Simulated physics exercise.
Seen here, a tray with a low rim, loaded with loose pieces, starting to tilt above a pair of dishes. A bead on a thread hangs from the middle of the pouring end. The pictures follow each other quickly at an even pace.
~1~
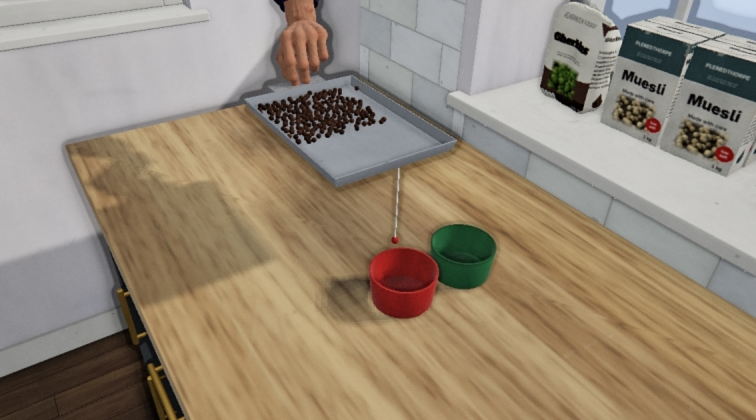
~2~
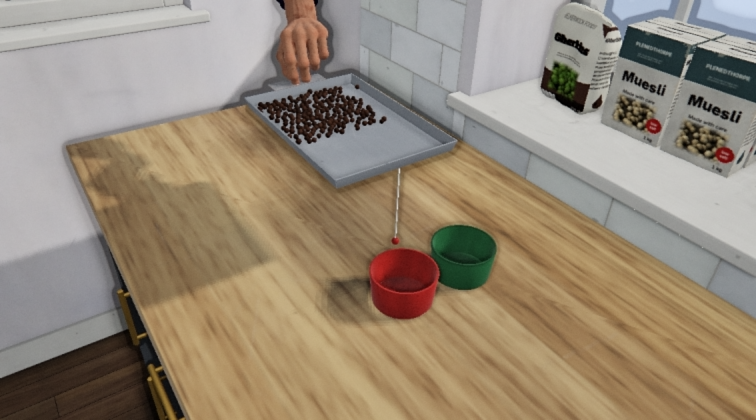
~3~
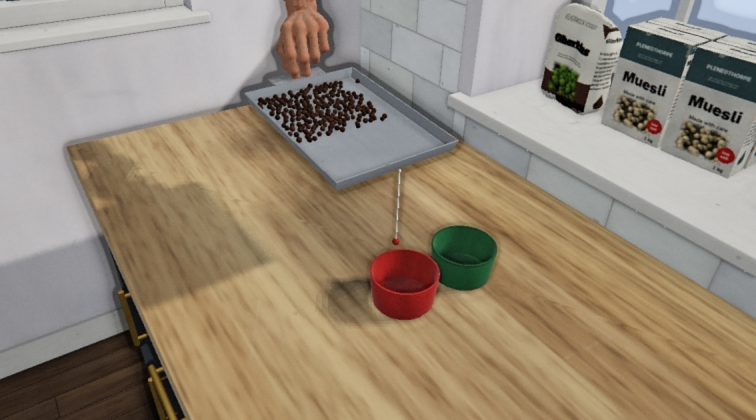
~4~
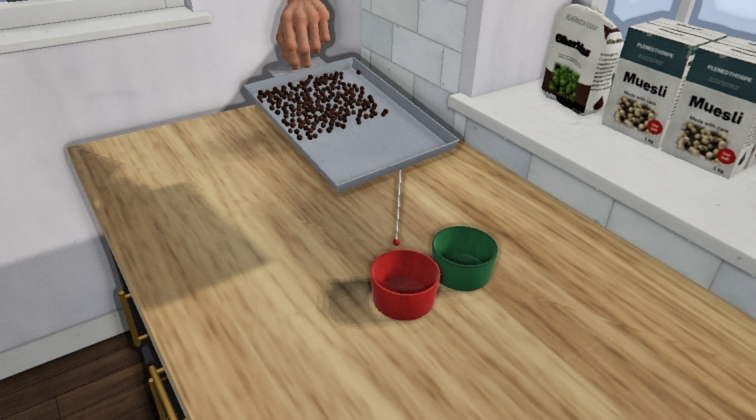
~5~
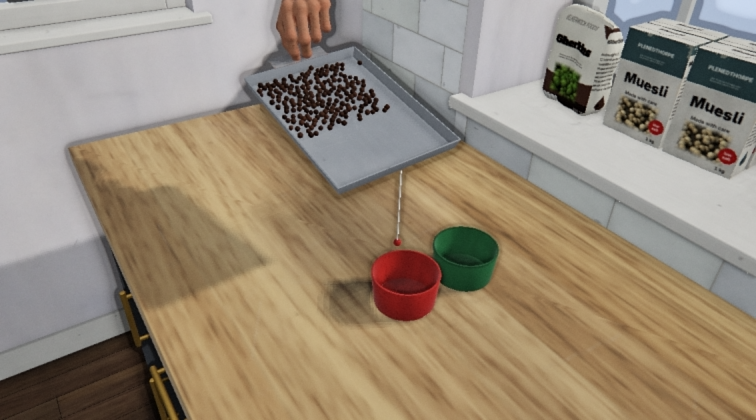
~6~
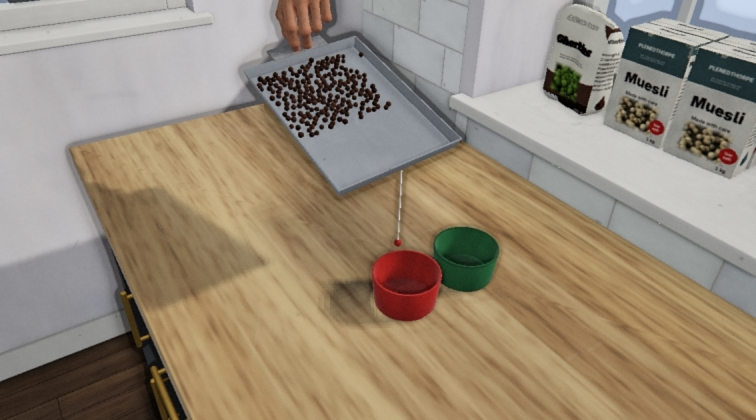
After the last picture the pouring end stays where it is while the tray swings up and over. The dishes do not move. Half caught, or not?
They take only the smaller part between them.
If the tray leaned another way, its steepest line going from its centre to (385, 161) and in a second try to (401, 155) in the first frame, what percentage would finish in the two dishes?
About 60 and 80 per cent.
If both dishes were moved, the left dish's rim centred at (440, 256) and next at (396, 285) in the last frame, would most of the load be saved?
The first try: The smaller part. The second: Under half.
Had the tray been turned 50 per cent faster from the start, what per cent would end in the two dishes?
Close to 0 per cent.
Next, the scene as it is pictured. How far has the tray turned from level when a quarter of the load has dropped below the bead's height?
At some 60 degrees.
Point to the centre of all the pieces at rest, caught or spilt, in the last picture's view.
Close to (360, 334).
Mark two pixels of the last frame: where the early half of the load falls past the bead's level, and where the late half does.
At about (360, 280), then at (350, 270).
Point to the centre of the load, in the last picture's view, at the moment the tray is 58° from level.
Near (352, 195).
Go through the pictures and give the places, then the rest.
Corners of the pouring end near (337, 176) and (452, 140), level; middle of the load near (316, 112), allspice berries; left dish near (424, 301); right dish near (484, 272); bead on its thread near (395, 240), in the first frame.
Corners of the pouring end near (337, 177) and (453, 140), level; middle of the load near (317, 112), in the second frame.
Corners of the pouring end near (338, 179) and (453, 140), tipped barely, lowest at the left corner; middle of the load near (317, 108), in the third frame.
Corners of the pouring end near (338, 182) and (454, 139), tipped a little, lowest at the left corner; middle of the load near (317, 102), in the fourth frame.
Corners of the pouring end near (339, 185) and (456, 138), tipped a little, lowest at the left corner; middle of the load near (318, 96), in the fifth frame.
Corners of the pouring end near (340, 187) and (457, 138), tipped clearly, lowest at the left corner; middle of the load near (319, 91), a little on the move; left dish near (427, 304); right dish near (486, 275), in the sixth frame.
Shortly afterwards, tray tipped steeply; near two thirds on the tray; only a few in the left dish; near a quarter outside both; near a quarter in the air.
Next, tray tipped right over; a little on the tray; a little in the left dish; near two thirds outside both; near a quarter in the air.
Some moments later, tray tipped past a quarter turn; a little in the left dish; the bulk outside both.
In the end, tray tipped past a quarter turn; a little in the left dish; none at all in the right dish; the bulk outside both.
